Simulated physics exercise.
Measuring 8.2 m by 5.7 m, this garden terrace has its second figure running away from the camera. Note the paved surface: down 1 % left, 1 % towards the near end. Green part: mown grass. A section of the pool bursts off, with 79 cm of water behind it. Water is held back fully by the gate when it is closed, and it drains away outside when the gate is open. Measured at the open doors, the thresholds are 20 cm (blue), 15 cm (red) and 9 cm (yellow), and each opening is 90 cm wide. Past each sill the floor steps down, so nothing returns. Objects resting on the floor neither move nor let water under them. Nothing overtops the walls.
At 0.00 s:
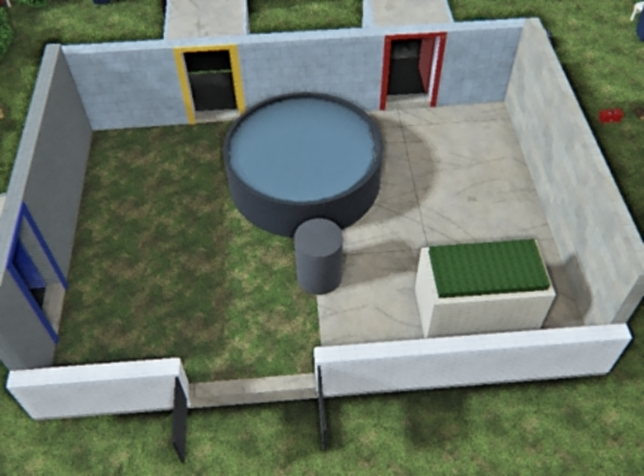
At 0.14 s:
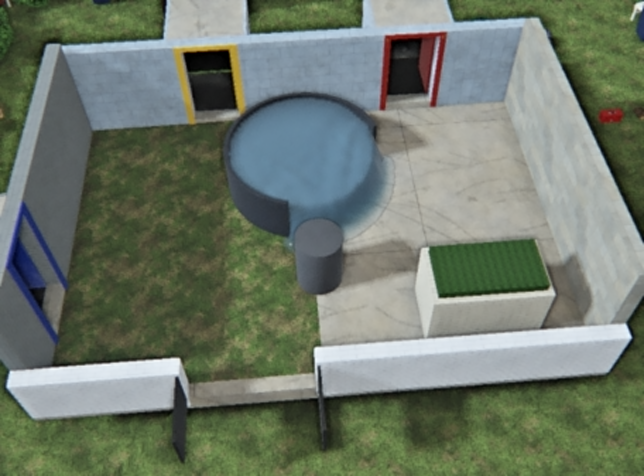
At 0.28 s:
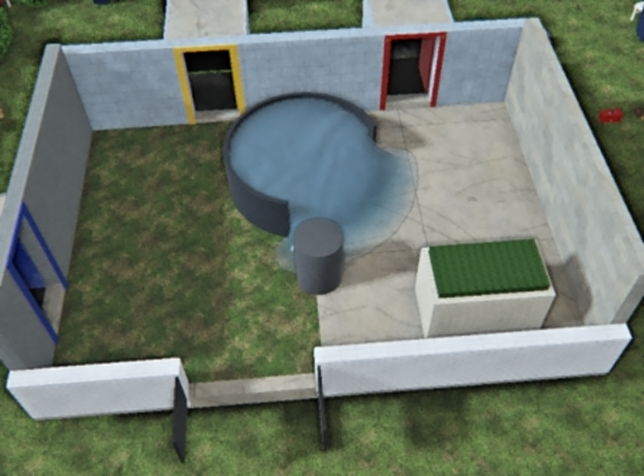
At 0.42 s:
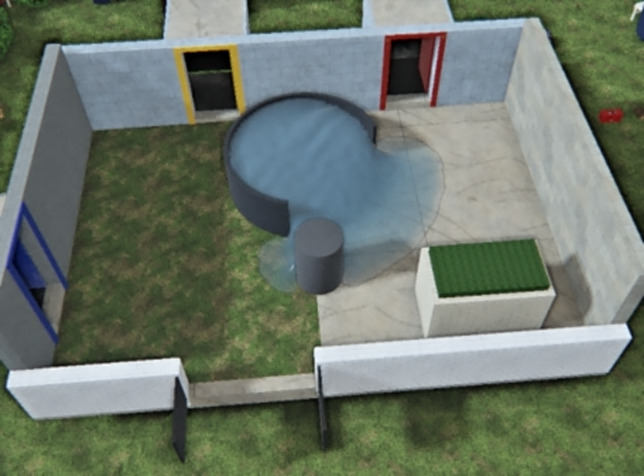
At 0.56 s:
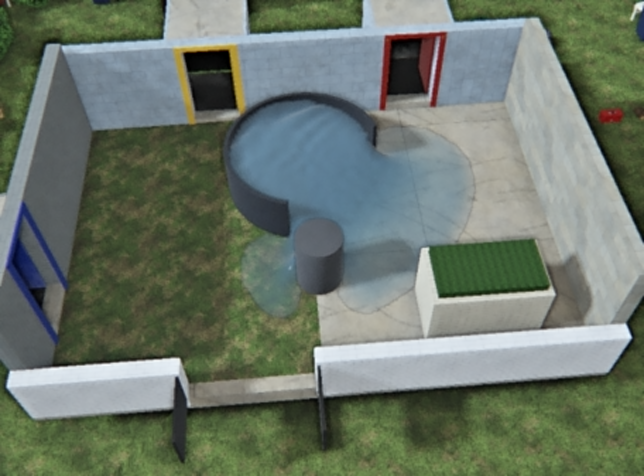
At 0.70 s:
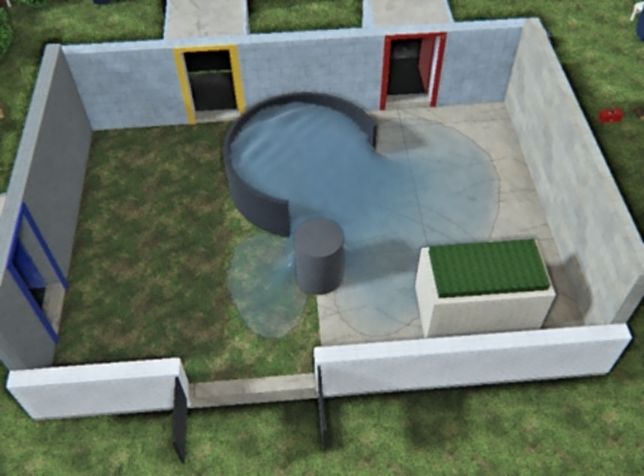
Water pouring from a broken round pool in a walled terrace, spreading around a grey cylinder and across paving and grass.
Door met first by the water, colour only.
Red.
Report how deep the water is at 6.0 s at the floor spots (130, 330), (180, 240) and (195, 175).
Around 8 cm, 5 cm and 0 cm.
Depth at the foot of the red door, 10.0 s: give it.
Close to 9.5 cm of depth.
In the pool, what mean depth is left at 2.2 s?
Mean depth: About 26 cm.
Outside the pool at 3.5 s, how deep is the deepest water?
About 49 cm.
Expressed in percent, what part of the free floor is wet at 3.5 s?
Wet share: Near 70 percent.
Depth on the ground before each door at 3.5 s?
Readings (cm): Blue = 0; red = 5; yellow = 0.
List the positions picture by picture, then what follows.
Still water, 79 cm deep, in the pool at (303, 148), in the first picture.
Water pours out at (362, 205) and has run 1.5 m, to (386, 157); deepest outside 35 cm, 79 cm at the pool's back, in the second picture.
Water pours out at (362, 205) and has run 1.7 m, to (284, 264); deepest outside 46 cm, 79 cm at the pool's back, in the third picture.
The front is at (414, 142), 2.1 m from the gap at (361, 207); 4.4 m2 of floor is under water; 79 cm left at the back of the pool, in the fourth picture.
The front is at (271, 311), 2.5 m from the gap at (361, 208); 7.7 m2 of floor is under water; 73 cm left at the back of the pool, in the fifth picture.
Water pours out at (361, 208) and has run 2.9 m, to (253, 325); deepest outside 83 cm, 69 cm at the pool's back, in the sixth picture.
After 1.4 s water covers 50 % of the floor and is deepest (44 cm) near (409, 364); blue door not reached, red door reached at 0.9 s, yellow door not reached.
After 2.2 s water covers 60 % of the floor and is deepest (54 cm) near (551, 254); blue door not reached, red door reached at 0.9 s, yellow door not reached.
After 3.5 s water covers 70 % of the floor and is deepest (49 cm) near (489, 347); blue door not reached, red door reached at 0.9 s, yellow door not reached.
After 6.0 s water covers 85 % of the floor and is deepest (30 cm) near (365, 113); blue door reached at 4.6 s, red door reached at 0.9 s, yellow door reached at 5.3 s.
After 10.0 s water covers 100 % of the floor and is deepest (14 cm) near (337, 263); blue door reached at 4.6 s, red door reached at 0.9 s, yellow door reached at 5.3 s.
